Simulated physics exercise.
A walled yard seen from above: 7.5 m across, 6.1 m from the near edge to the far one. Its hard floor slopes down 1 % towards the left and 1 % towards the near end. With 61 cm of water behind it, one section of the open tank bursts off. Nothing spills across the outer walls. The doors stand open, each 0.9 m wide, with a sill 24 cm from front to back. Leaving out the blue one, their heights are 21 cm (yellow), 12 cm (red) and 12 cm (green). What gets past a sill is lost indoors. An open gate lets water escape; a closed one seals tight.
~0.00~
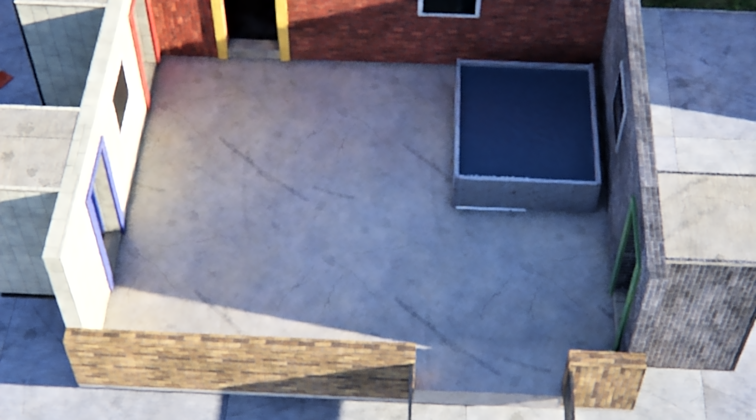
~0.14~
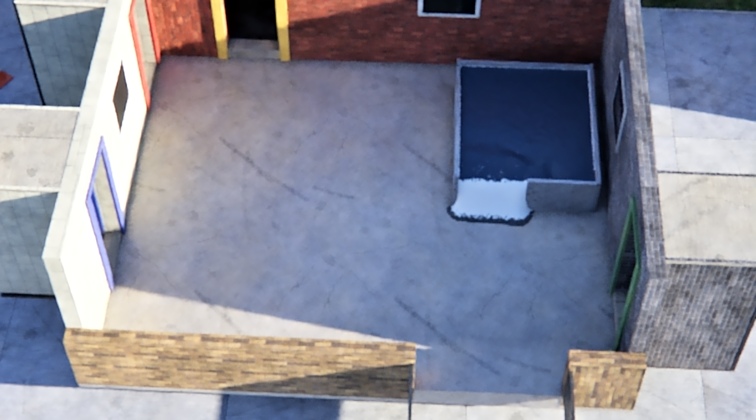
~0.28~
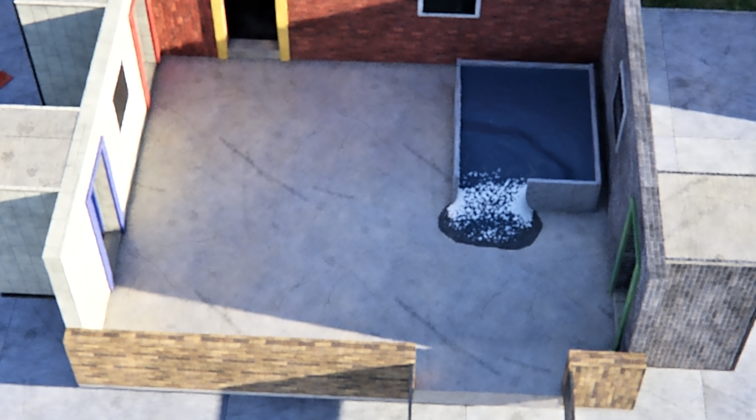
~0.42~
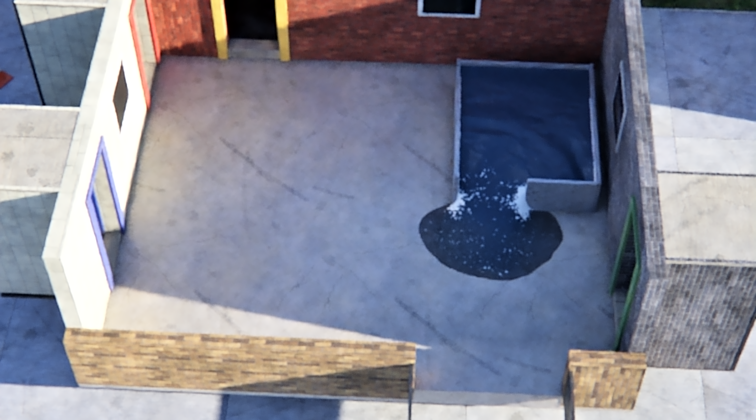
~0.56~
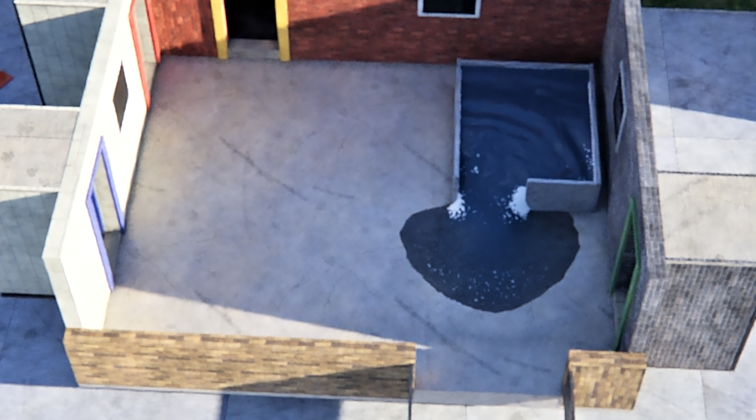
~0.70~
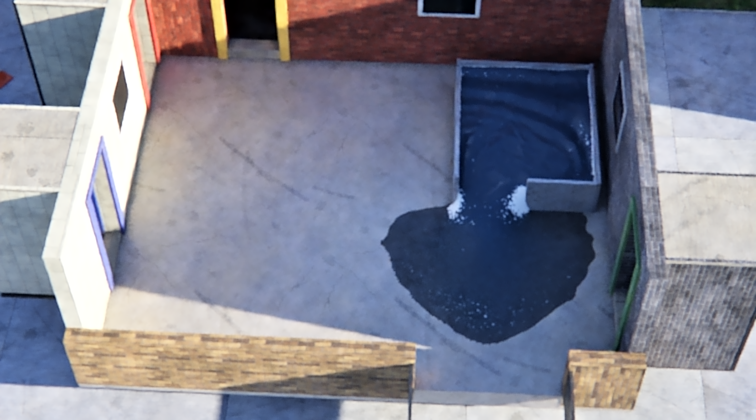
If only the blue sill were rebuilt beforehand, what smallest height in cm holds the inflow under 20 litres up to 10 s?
About 6.5 cm.
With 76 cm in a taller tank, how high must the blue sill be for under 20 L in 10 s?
Some 8.5 cm.
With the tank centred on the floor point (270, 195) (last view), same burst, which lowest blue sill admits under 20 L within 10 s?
Then roughly 12.0 cm.
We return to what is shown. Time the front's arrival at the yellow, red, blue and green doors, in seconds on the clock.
Arrival: Yellow 7.5 s, red 6.0 s, blue 3.6 s, green 1.2 s.
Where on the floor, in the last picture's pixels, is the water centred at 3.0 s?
Around (483, 208).
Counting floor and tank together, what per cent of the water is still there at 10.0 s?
Some 56 per cent remains.
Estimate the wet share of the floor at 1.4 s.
About 25 per cent.
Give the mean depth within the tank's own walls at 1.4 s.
Roughly 46 cm on average.
After 1.4 s water covers 25 % of the floor, deepest (36 cm) near (485, 216); it has not reached the blue door.
After 3.0 s water covers 35 % of the floor, deepest (22 cm) near (473, 216); it has not reached the blue door.
After 10.0 s water covers 75 % of the floor, deepest (11 cm) near (96, 362); 7 cm at the blue door, 7 litres in over its 8 cm sill.
At the blue door as built, the water arrived by 3.7 s and peaked near 10 cm at 4.8 s.
With a sill of 5.5 cm, 29 litres would have come in within the 10 s; with 7 cm, 14 litres. So under 20 litres takes about 6.5 cm.
